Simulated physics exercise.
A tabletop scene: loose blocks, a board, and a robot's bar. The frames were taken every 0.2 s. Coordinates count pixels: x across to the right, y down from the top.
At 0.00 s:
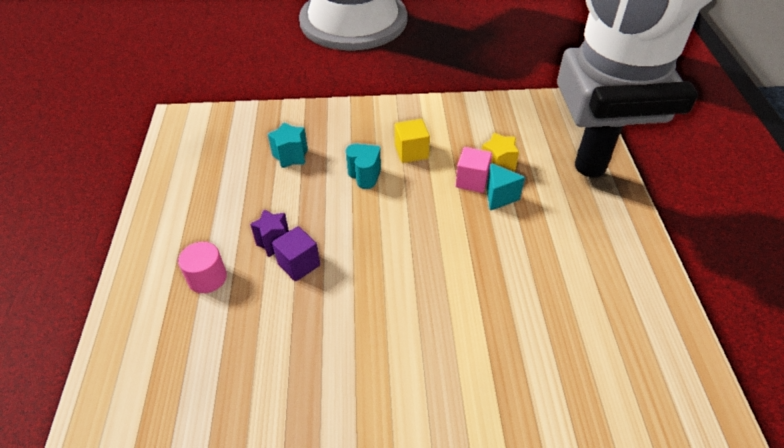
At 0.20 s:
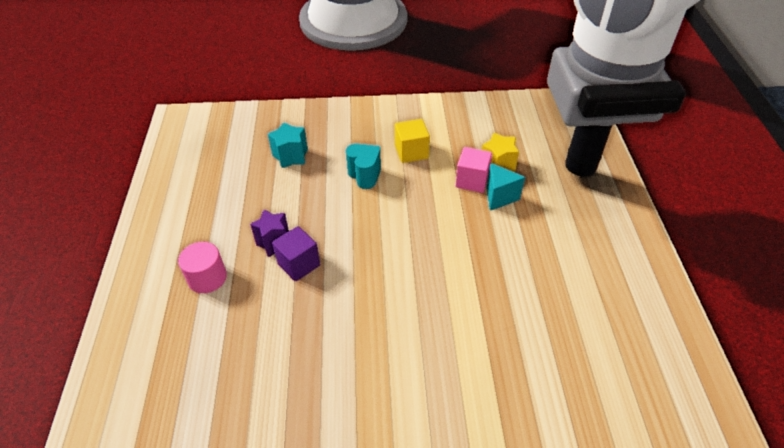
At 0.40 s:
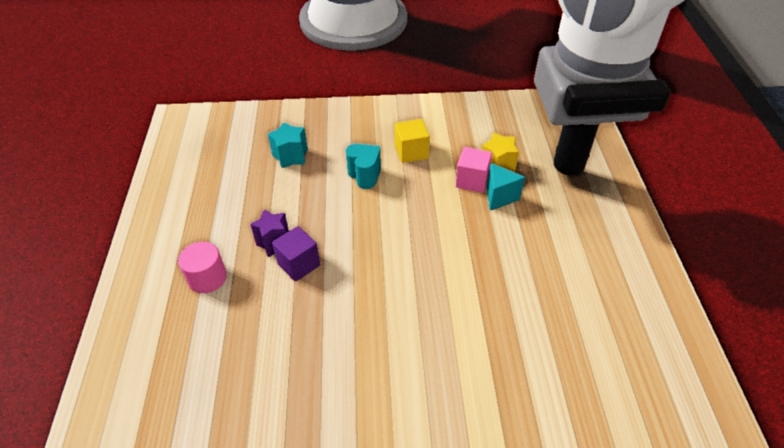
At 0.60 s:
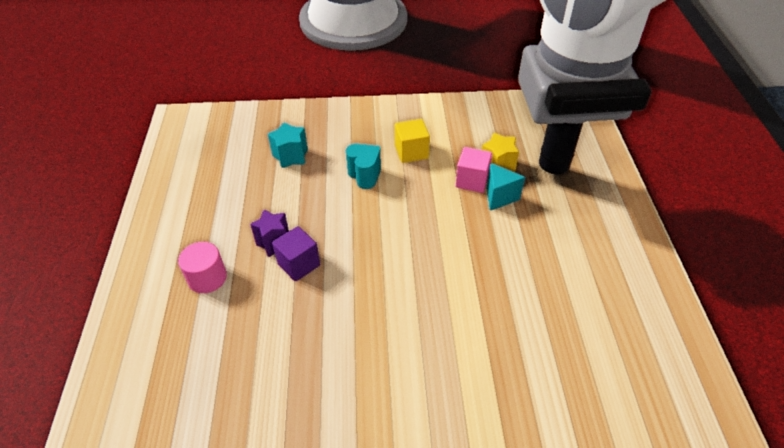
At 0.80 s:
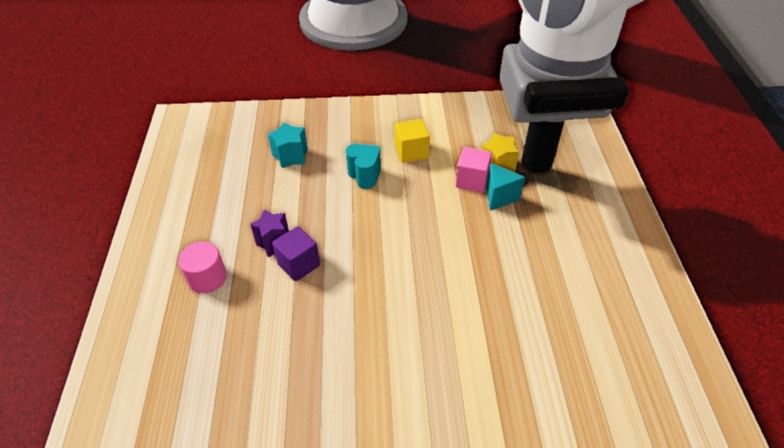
On a striped wooden board over a red surface, a robot's black bar at the upper right slides steadily left toward a cluster of yellow, pink and turquoise blocks, while all the scattered blocks stay still.
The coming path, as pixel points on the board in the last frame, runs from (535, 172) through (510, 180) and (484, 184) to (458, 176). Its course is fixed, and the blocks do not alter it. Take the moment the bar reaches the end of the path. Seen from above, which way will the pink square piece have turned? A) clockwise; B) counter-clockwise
B: Counter-clockwise.
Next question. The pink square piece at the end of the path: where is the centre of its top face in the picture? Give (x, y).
My estimate: (429, 152).
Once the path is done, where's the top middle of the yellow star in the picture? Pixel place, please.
Answer: (476, 137).
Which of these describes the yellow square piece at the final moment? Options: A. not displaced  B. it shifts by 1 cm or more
A (not displaced)
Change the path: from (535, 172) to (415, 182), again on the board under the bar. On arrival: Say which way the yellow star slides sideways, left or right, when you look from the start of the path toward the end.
Goes right.
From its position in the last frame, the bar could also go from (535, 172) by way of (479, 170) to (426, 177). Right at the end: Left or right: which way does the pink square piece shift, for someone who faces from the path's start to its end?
It goes left.
On the path given first. Halfway along, bar at (499, 174); pink square piece at (463, 157), turned 45° anticlockwise; yellow star at (486, 142), turned 65° clockwise; turquoise triangular piece at (497, 180), turned 20° anticlockwise.
At the end, bar at (459, 167); yellow square piece in place; pink square piece at (429, 152), turned 20° anticlockwise; yellow star at (476, 137), turned 125° clockwise; turquoise triangular piece at (495, 181), turned 30° anticlockwise.
